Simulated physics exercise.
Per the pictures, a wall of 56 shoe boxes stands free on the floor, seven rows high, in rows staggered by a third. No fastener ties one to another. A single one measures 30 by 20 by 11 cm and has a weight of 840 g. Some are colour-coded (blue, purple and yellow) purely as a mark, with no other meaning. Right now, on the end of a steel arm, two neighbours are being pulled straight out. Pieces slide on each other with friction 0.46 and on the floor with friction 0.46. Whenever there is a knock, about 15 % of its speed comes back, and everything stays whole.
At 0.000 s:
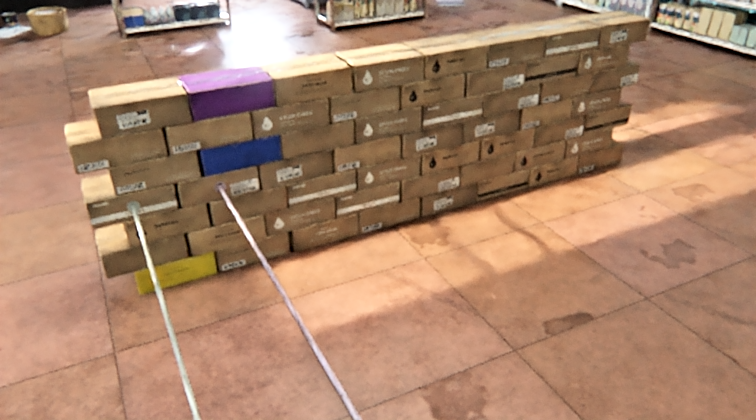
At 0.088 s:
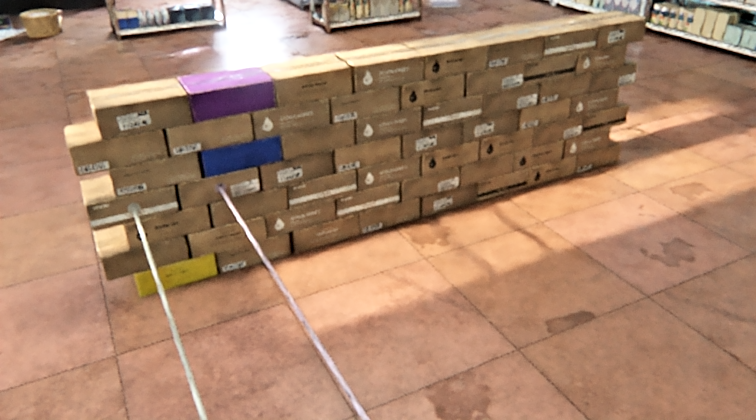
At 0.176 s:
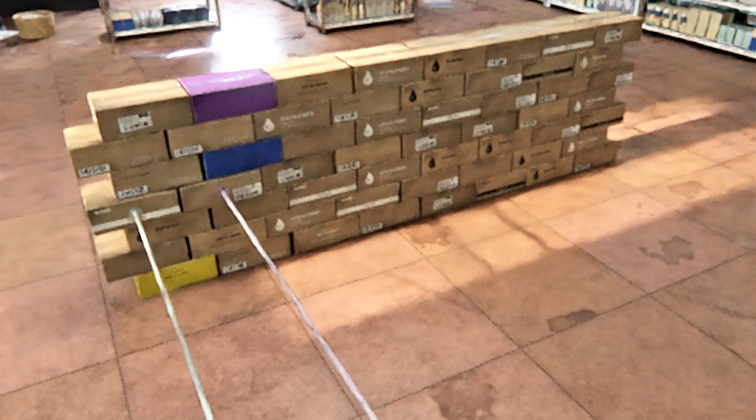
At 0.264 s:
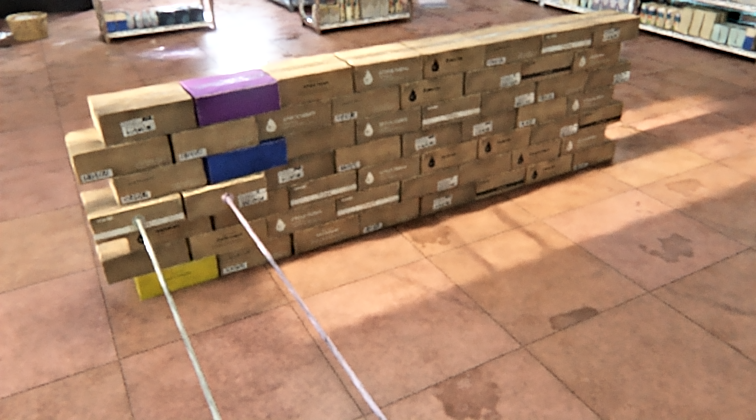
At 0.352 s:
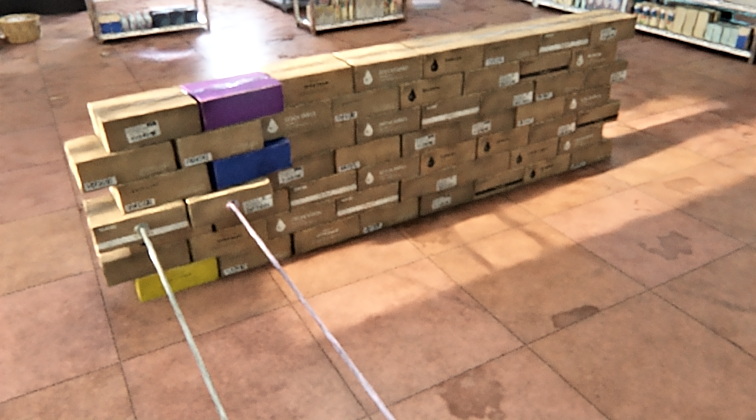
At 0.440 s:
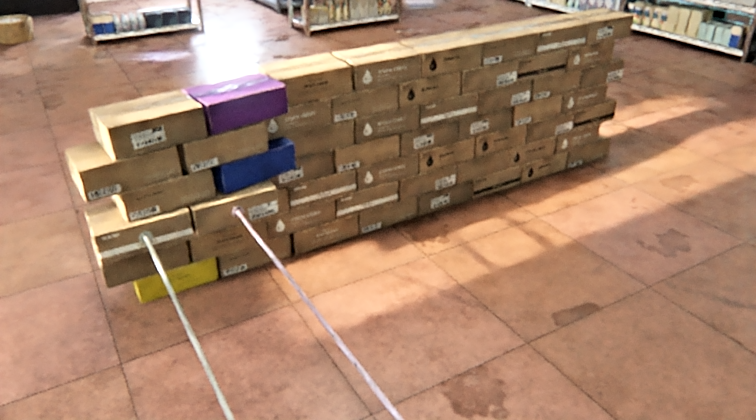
At first, a long wall of stacked boxes stands still on a tiled floor, with two thin rods reaching its left end. The rods then draw two neighbouring boxes outward, and the blue and purple boxes above shift forward with others nearby, while the yellow box below barely moves.
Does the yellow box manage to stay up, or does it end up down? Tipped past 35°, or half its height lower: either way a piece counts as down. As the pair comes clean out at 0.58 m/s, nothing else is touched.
It manages it.
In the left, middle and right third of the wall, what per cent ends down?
30 / 0 / 0 %, left to right.
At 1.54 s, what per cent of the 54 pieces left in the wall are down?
By then 5 %.
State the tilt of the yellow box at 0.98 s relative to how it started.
Something like 0°, give or take.
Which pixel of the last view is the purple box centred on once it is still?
Last frame, centre at roughly (339, 259).
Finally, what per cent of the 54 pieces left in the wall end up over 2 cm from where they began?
Shifted: 15 per cent.
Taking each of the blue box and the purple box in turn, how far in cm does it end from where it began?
The blue one ends 40 cm from its start and the purple one 75 cm.
After 0.58 s, none of the 54 other boxes down, 8 disturbed; yellow box unmoved; blue box 16 cm from its place.
After 0.98 s, none of the 54 other boxes down, 8 disturbed; yellow box unmoved; purple box 21 cm from its place.
After 1.54 s, 3 of the 54 other boxes down; yellow box unmoved; purple box on its side.
After 2.30 s, 6 of the 54 other boxes down; yellow box unmoved; blue box on its side.
In the end (3.1 s), 6 of the 54 other boxes down; yellow box unmoved; blue box on its side; purple box 64 cm lower. From the last view, middles, yellow box near (172, 267), blue box near (253, 257).
